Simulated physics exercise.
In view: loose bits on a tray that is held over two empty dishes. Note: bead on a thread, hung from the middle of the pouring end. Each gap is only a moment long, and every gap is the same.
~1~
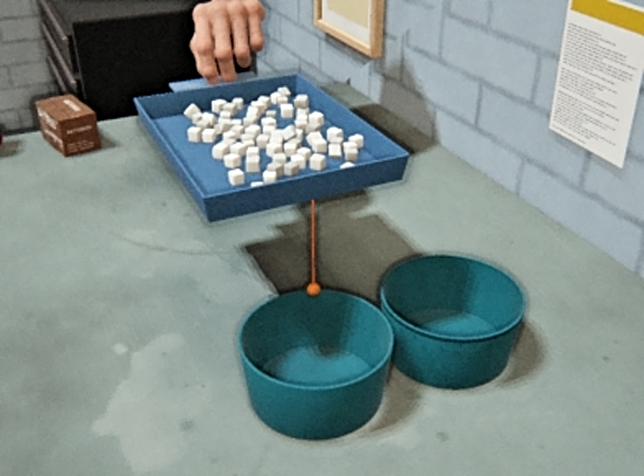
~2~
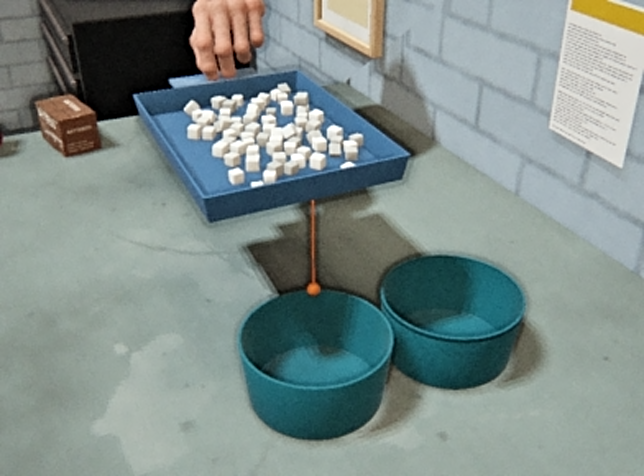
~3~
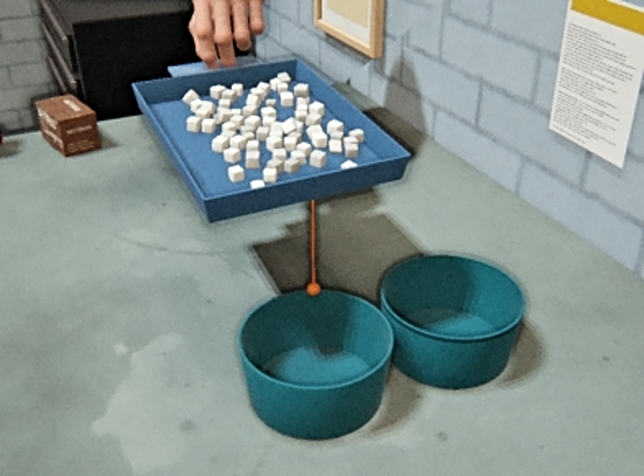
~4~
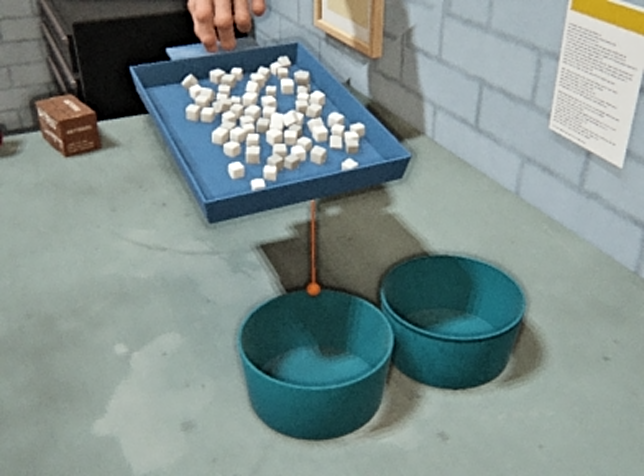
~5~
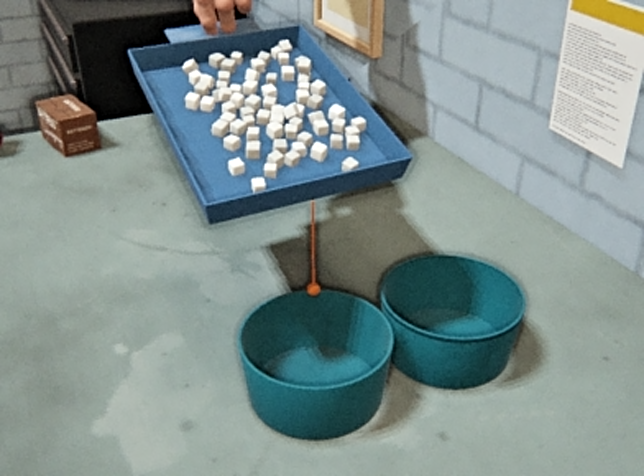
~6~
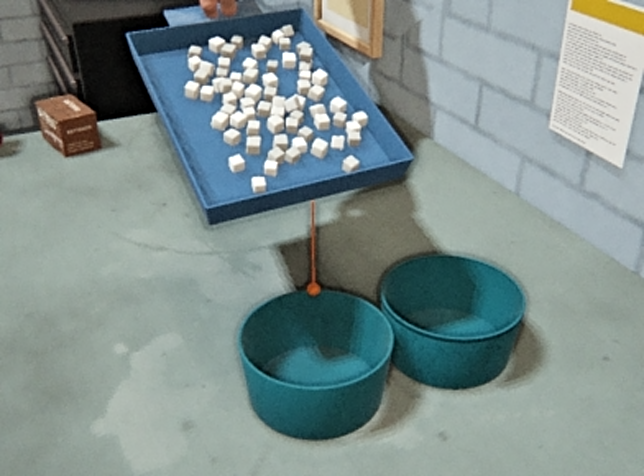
A grey-green tabletop beside pale blue-grey brick walls is seen from slightly above by a still camera. A blue tray scattered with white cubes is held above two teal dishes, an orange bead hanging on a thread from its near edge, with a small brown box at left and a posted sheet at right. The hand at the far end raises that side steadily, tilting the tray toward the dishes, and the cubes shift slightly.
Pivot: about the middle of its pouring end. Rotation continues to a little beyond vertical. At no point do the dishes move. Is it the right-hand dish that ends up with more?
No.
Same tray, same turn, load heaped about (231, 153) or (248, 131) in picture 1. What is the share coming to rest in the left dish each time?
Estimate: 60 % first, 70 % second.
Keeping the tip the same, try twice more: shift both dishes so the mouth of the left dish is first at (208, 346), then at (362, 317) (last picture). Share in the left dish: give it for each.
Roughly 20 per cent, then roughly 50 per cent.
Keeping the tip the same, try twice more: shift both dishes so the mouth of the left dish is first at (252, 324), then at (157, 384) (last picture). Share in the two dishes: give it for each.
Near 30 % and 70 %.
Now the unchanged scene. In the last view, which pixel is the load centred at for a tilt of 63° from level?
Its middle sits at about pixel (307, 168).
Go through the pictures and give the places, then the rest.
Corners of the pouring end at (207, 194) and (403, 153), level; middle of the load at (269, 133), sugar cubes; left dish at (350, 407); right dish at (492, 358); bead on its thread at (314, 289), in the first picture.
Corners of the pouring end at (207, 195) and (403, 153), level; middle of the load at (269, 130), in the second picture.
Corners of the pouring end at (208, 196) and (404, 154), tipped barely, level across its low end; middle of the load at (269, 124), in the third picture.
Corners of the pouring end at (208, 198) and (405, 154), tipped a little, level across its low end; middle of the load at (269, 114), in the fourth picture.
Corners of the pouring end at (209, 201) and (406, 155), tipped a little, level across its low end; middle of the load at (270, 104), in the fifth picture.
Corners of the pouring end at (210, 203) and (407, 156), tipped clearly, level across its low end; middle of the load at (270, 95), a small part on the move; left dish at (350, 407); right dish at (492, 358), in the sixth picture.
Soon, tray tipped steeply; nearly all on the tray; a stray few in the air.
A while on, tray tipped past a quarter turn; most on the tray; a small part in the left dish; a small part outside both.
Towards the end, tray tipped past a quarter turn; about two thirds in the left dish; a small part in the right dish; about a quarter outside both.
Finally, tray tipped past a quarter turn; about two thirds in the left dish; a small part in the right dish; about a quarter outside both.
